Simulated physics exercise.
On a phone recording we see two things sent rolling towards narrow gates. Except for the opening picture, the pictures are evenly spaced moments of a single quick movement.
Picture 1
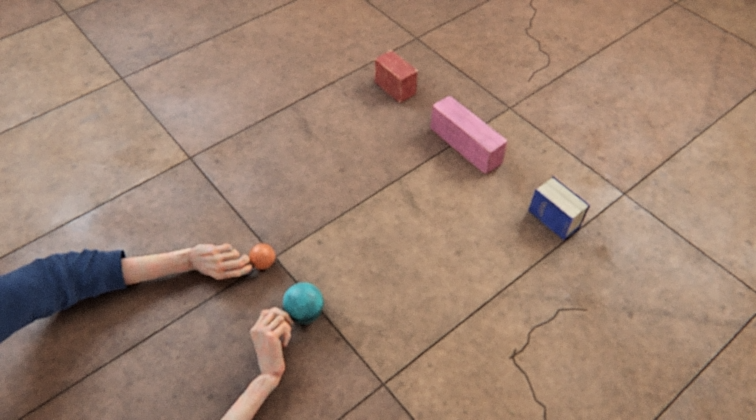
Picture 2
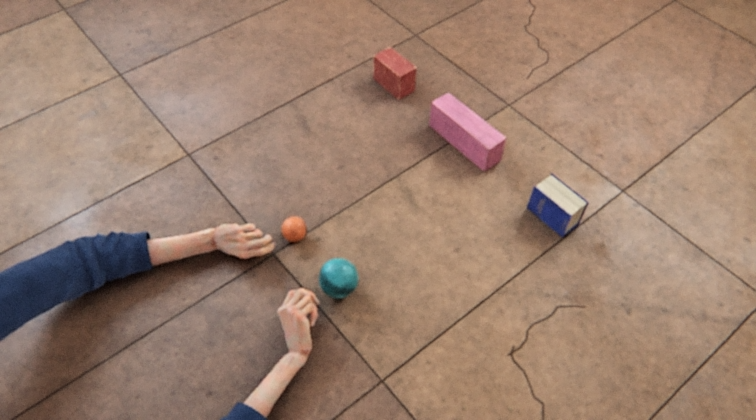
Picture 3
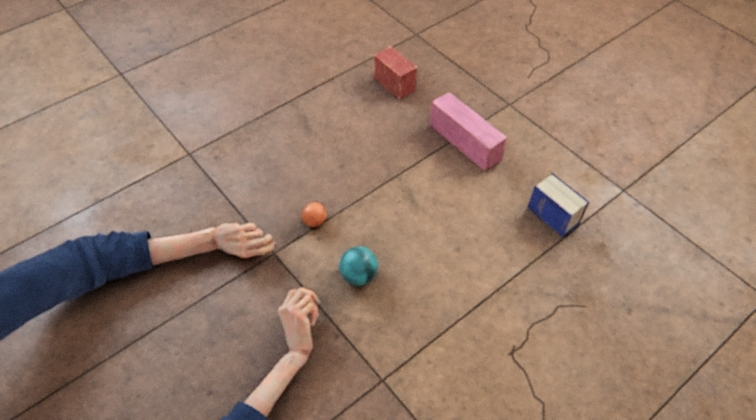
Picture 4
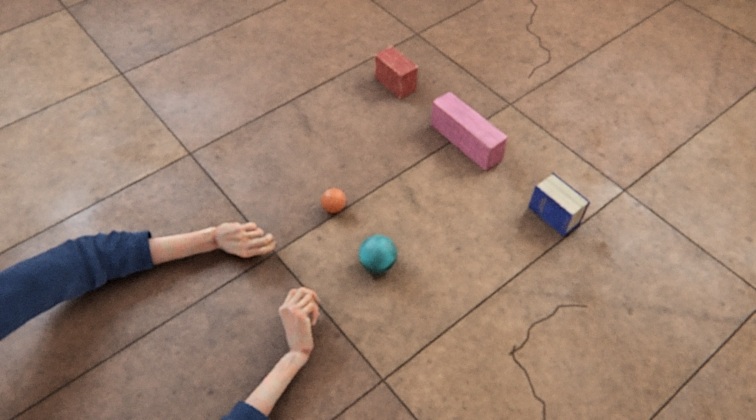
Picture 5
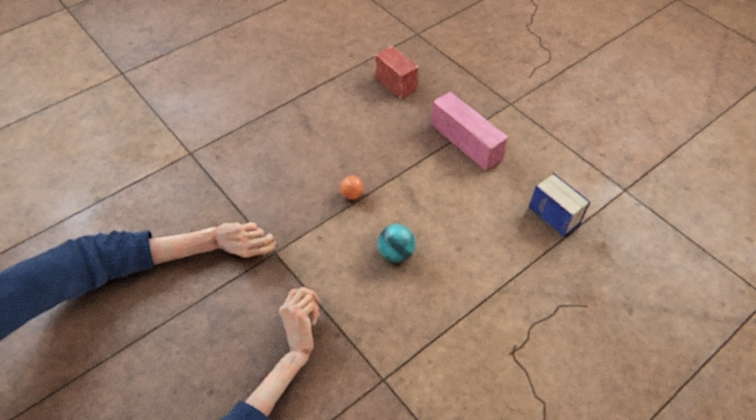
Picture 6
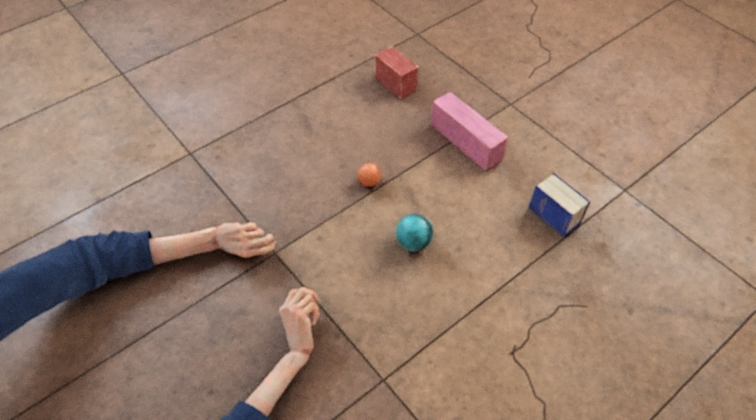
An orange ball and a larger turquoise ball, released by two hands, rolled side by side up and to the right across brown floor tiles, towards a red block, a pink block and a blue book.
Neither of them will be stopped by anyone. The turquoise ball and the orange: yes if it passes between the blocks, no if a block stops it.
My guess is the turquoise ball goes right through, my guess is the orange never gets past.
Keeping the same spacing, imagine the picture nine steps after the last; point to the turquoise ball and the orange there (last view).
Around (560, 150), and around (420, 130).
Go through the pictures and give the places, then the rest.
The first frame shows turquoise ball (303, 303) under the hand; orange (262, 257) under the hand; red block (395, 76).
The second frame shows turquoise ball (338, 278); orange (294, 229).
The third frame shows turquoise ball (359, 266); orange (314, 215).
The fourth frame shows turquoise ball (378, 254); orange (333, 201).
The fifth frame shows turquoise ball (397, 243); orange (352, 188).
The sixth frame shows turquoise ball (415, 233); orange (369, 175); blue book (558, 204).
Then, 0.42 s later than the last frame, turquoise ball heading on near (578, 135); orange coming back near (418, 130).
Then, 1.02 s later than the last frame, turquoise ball heading on; orange coming back near (400, 124).
When it is over, the turquoise ball passes through its gap; the orange hits a block.
